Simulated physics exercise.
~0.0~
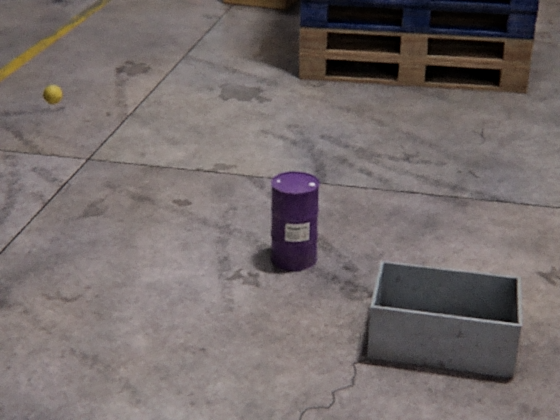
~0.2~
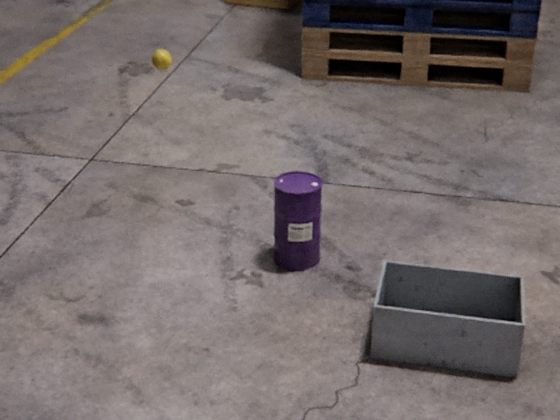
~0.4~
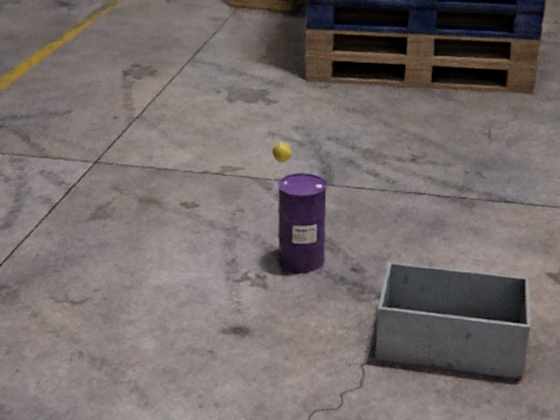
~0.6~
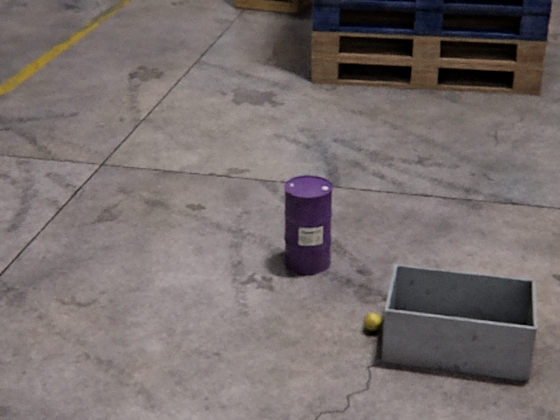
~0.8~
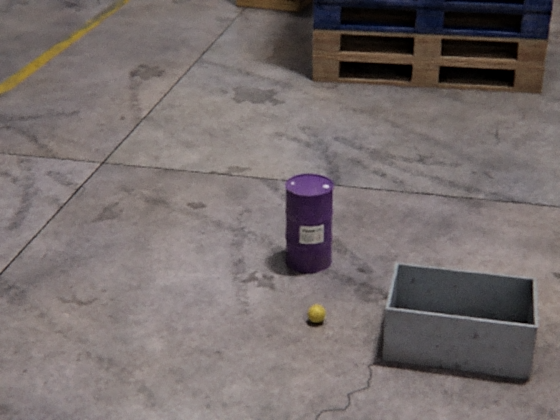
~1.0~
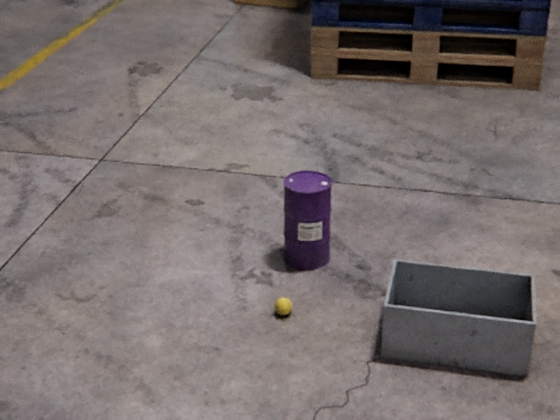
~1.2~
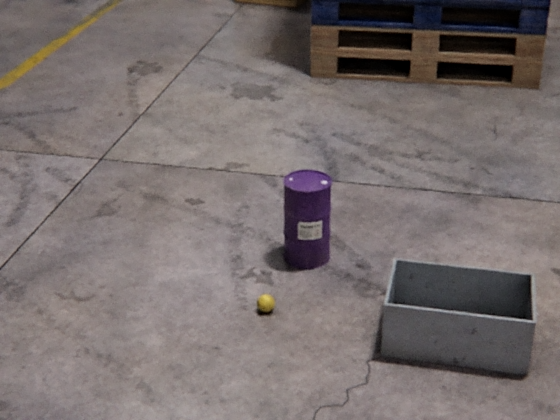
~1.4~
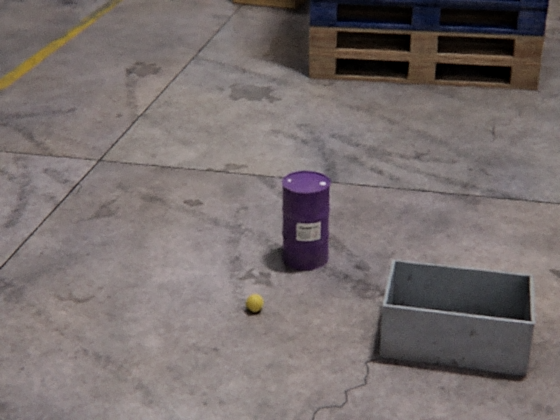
A small yellow lemon flew in from the left, passed over a purple canister and dropped against the near left side of an open grey box, then bounced back leftward and ended up on the concrete floor, outside the box.
